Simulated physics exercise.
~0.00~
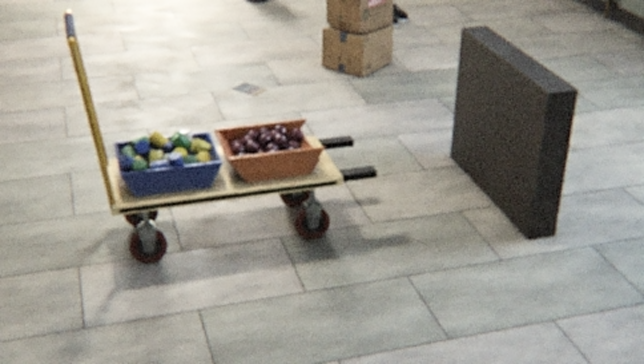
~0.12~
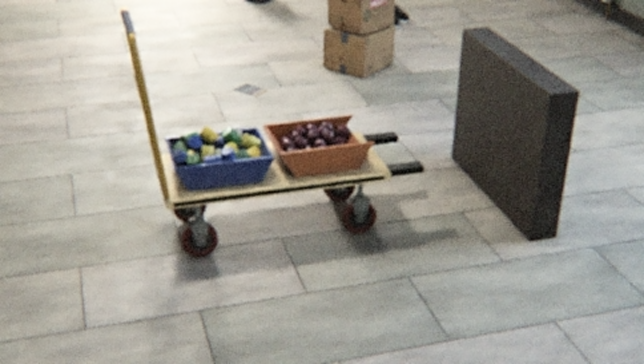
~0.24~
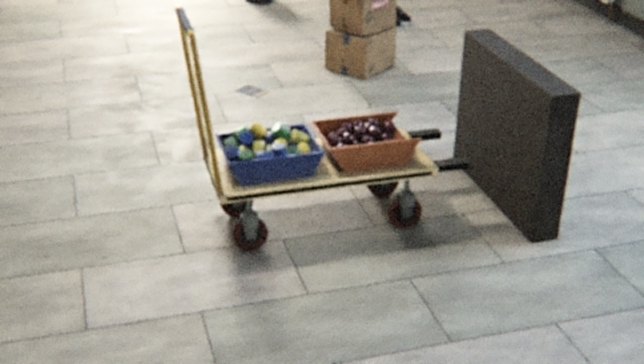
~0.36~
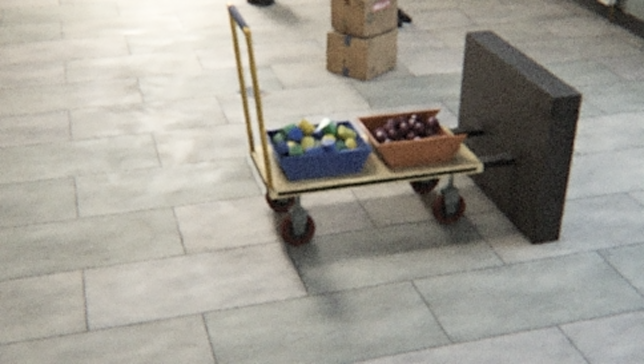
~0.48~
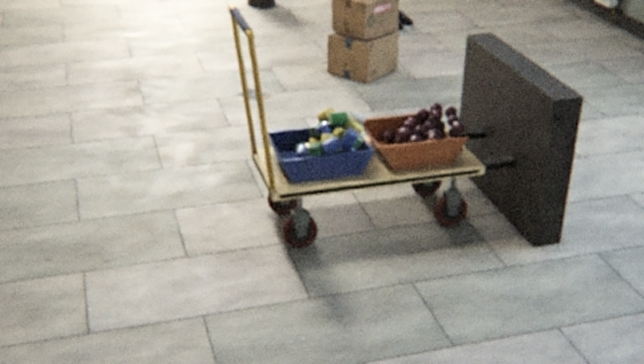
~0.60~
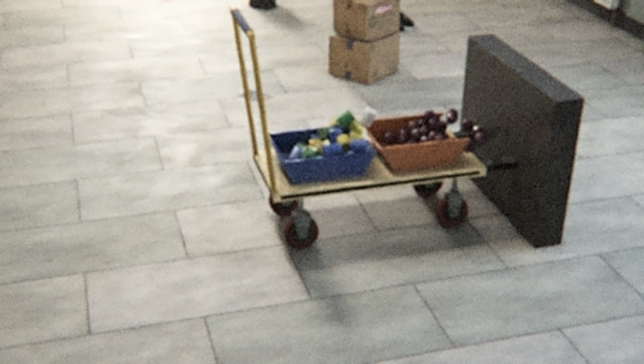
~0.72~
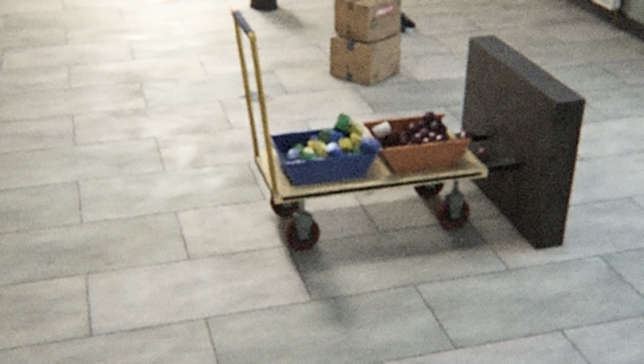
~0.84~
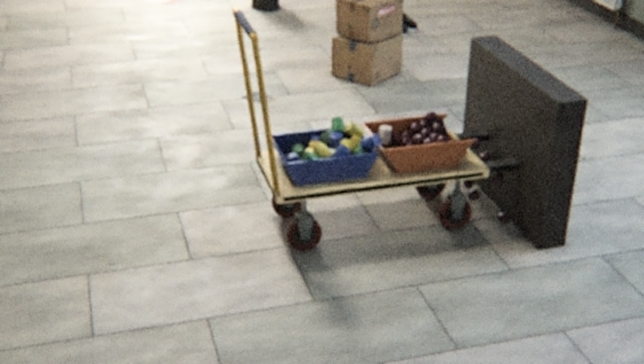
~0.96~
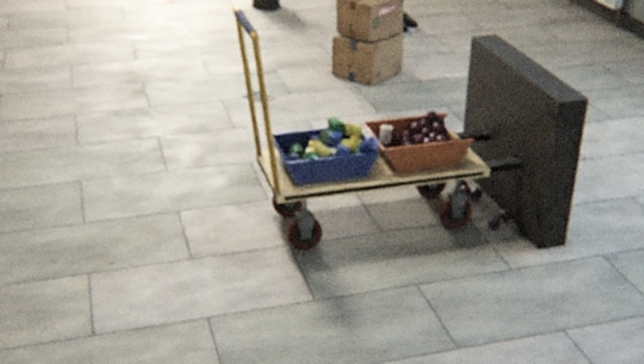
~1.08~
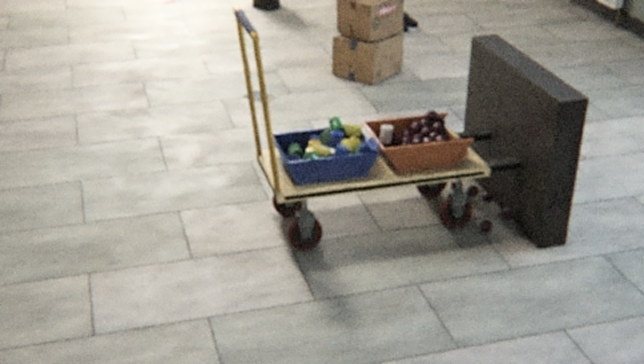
A flatbed trolley rolls right into a dark wall and stops, spilling some red onions.
